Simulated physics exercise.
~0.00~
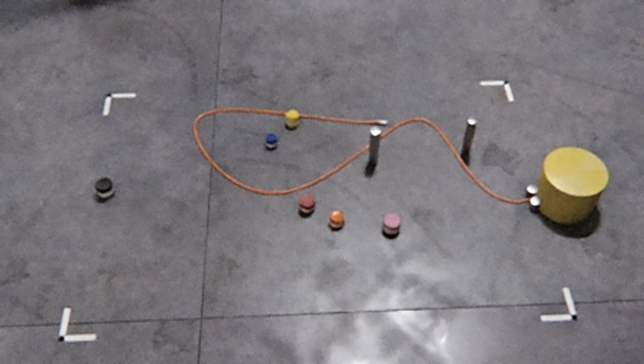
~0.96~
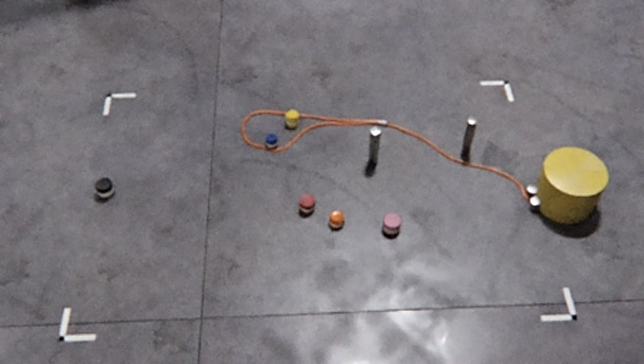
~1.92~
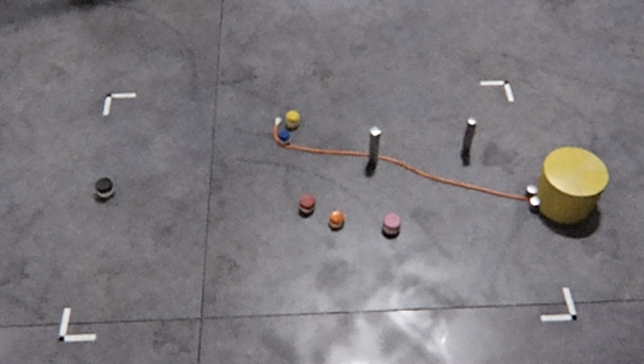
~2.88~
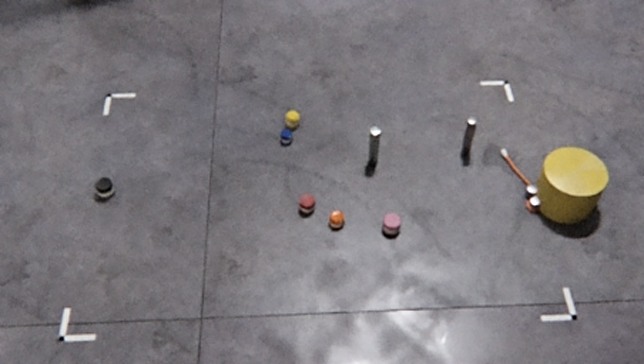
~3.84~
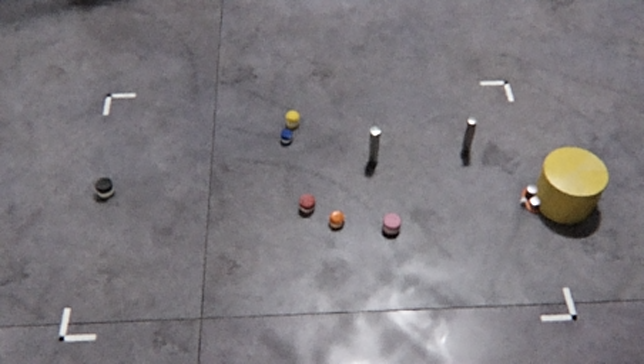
Yellow drum reeling in an orange lead past two posts, the lead nudging a blue jar right before almost disappearing.
